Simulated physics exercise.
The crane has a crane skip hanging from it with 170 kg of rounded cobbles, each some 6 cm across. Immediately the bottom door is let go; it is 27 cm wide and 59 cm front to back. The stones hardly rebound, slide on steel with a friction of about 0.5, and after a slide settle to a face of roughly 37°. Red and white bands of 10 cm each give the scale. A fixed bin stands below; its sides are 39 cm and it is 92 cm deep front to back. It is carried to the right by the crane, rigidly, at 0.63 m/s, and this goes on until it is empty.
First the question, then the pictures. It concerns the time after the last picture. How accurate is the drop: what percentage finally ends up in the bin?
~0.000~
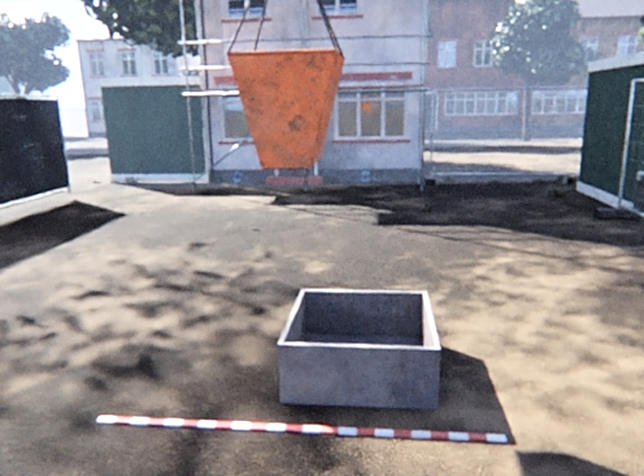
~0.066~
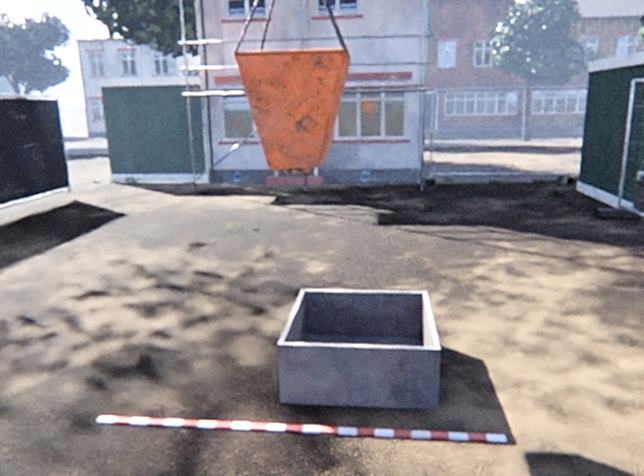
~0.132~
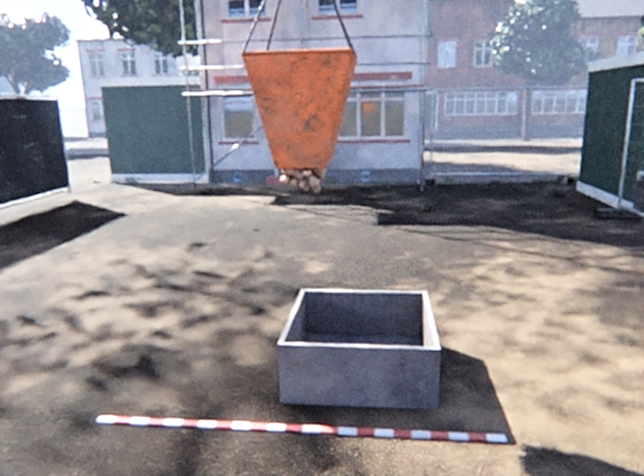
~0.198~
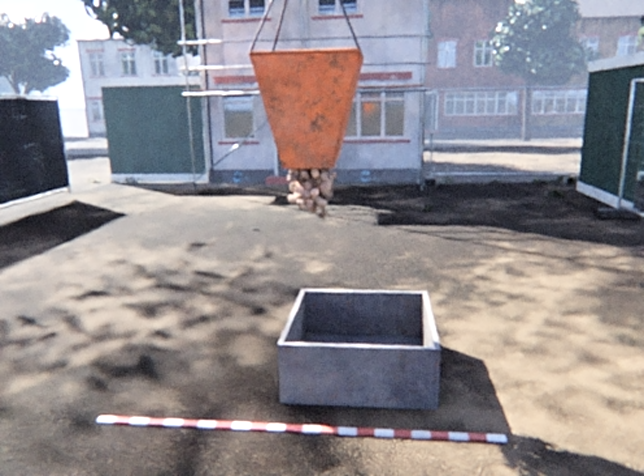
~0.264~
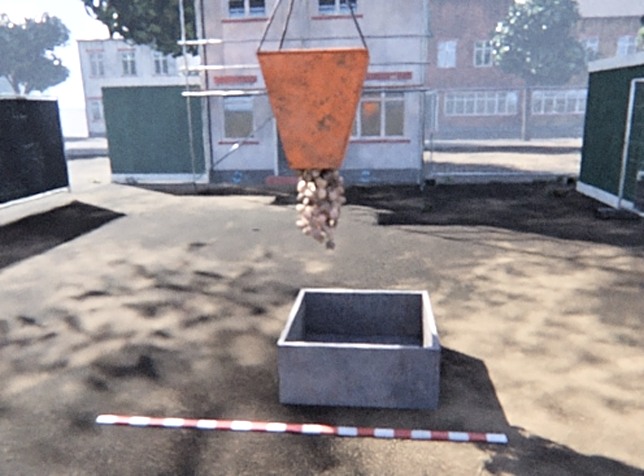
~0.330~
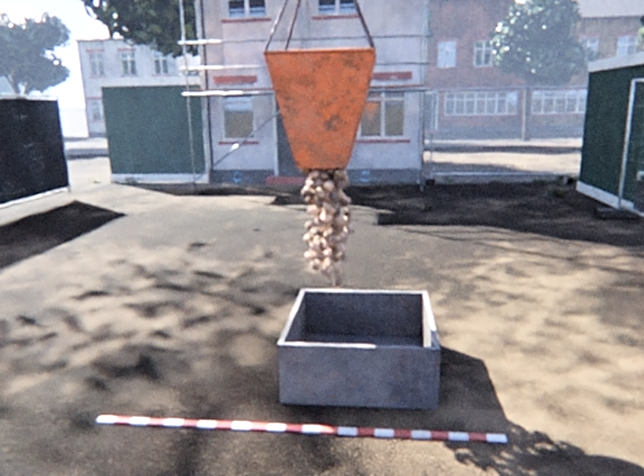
100 %.
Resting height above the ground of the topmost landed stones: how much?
Looks like they stop near 30 cm off the ground.
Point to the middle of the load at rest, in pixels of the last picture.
About (378, 353).
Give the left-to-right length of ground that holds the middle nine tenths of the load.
I'd say close to 80 cm, left to right.
After 0.7 s, 12 % in the crane skip, 88 % falling or lying in the bin; the stones farthest right are at (416, 358).
After 1.1 s, 0 % in the crane skip, 100 % falling or lying in the bin; the stones farthest right are at (423, 346).
After 1.7 s, 0 % in the crane skip, 100 % falling or lying in the bin; the stones farthest right are at (424, 348).
After 2.6 s, 0 % in the crane skip, 100 % falling or lying in the bin; the stones farthest right are at (424, 348).
After 4.5 s, 0 % in the crane skip, 100 % in the bin; the stones farthest right are at (424, 348).
